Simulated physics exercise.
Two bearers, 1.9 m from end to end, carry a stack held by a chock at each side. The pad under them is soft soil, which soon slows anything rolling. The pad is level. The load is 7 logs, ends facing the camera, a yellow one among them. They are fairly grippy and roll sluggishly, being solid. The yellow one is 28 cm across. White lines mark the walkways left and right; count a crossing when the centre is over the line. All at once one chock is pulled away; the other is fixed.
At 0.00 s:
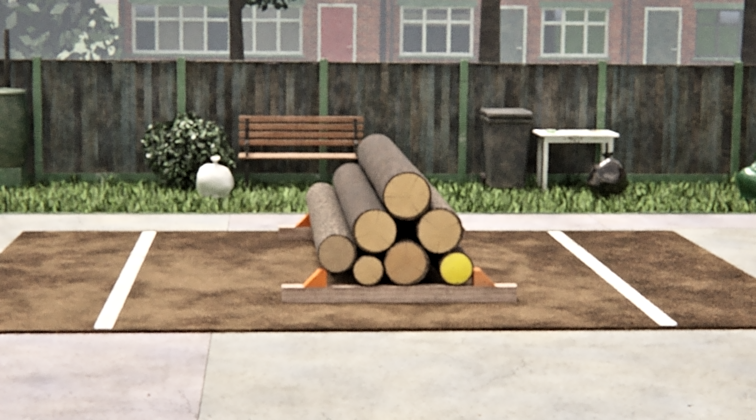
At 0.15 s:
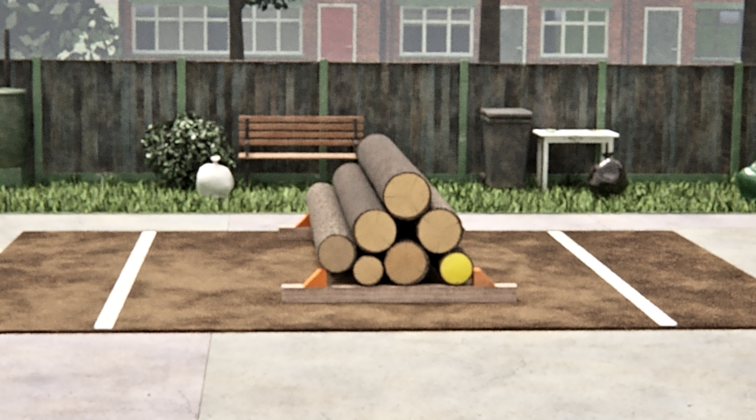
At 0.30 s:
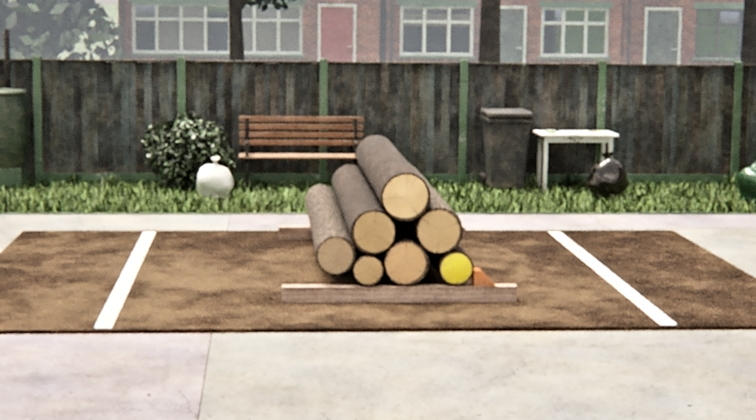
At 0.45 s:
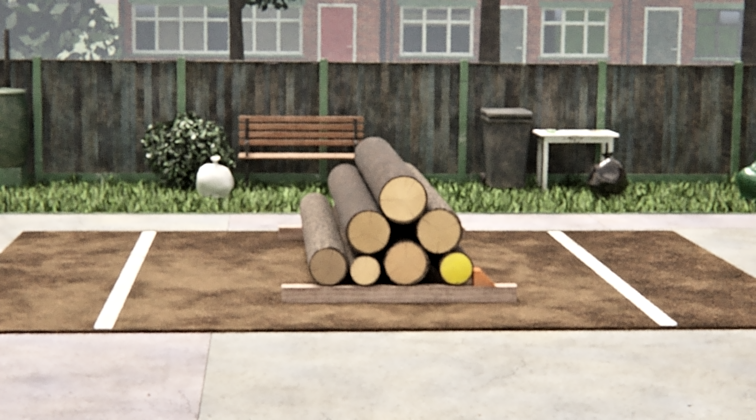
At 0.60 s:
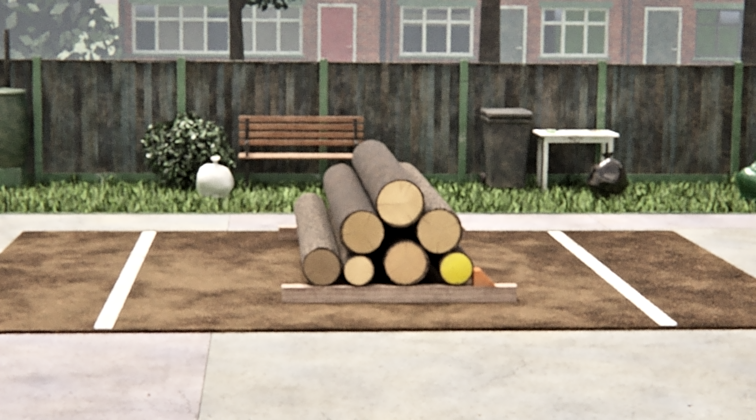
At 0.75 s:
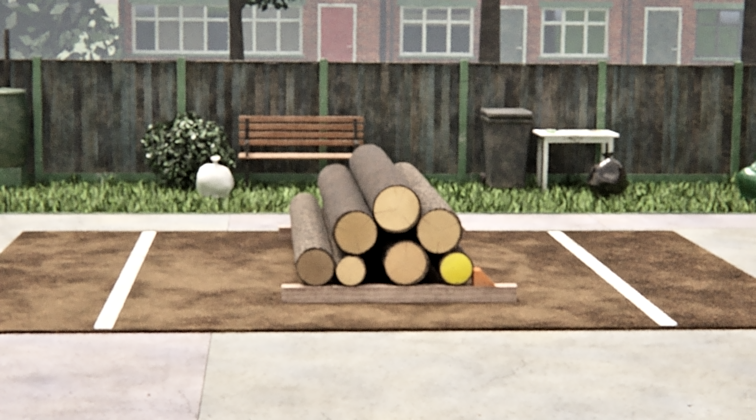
On brown soil before a fence, the left chock vanishes and stacked logs shift slightly left.
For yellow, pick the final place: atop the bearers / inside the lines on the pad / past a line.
The yellow log ends atop the bearers.
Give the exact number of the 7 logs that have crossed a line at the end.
0 of them.
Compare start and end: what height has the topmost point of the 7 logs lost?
Some 30 cm lower.
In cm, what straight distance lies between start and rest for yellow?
Moved: Yellow 0.
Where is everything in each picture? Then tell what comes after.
In the first frame, yellow (457, 269); both chocks in; lines at (114, 304) and (641, 302); the pad is level; 4 of the 7 form the bottom row.
In the second frame, yellow (457, 269).
In the third frame, yellow (457, 269); left chock gone.
In the fourth frame, yellow (457, 269).
In the fifth frame, yellow (457, 269).
In the sixth frame, yellow (457, 269); lines at (114, 304) and (641, 302).
By 1.1 s, yellow is on the bearers, 50 cm from the bearers' right end; 0 over a line so far.
Finally (2.6 s), yellow is on the bearers, 50 cm from the bearers' right end; 0 over a line so far.
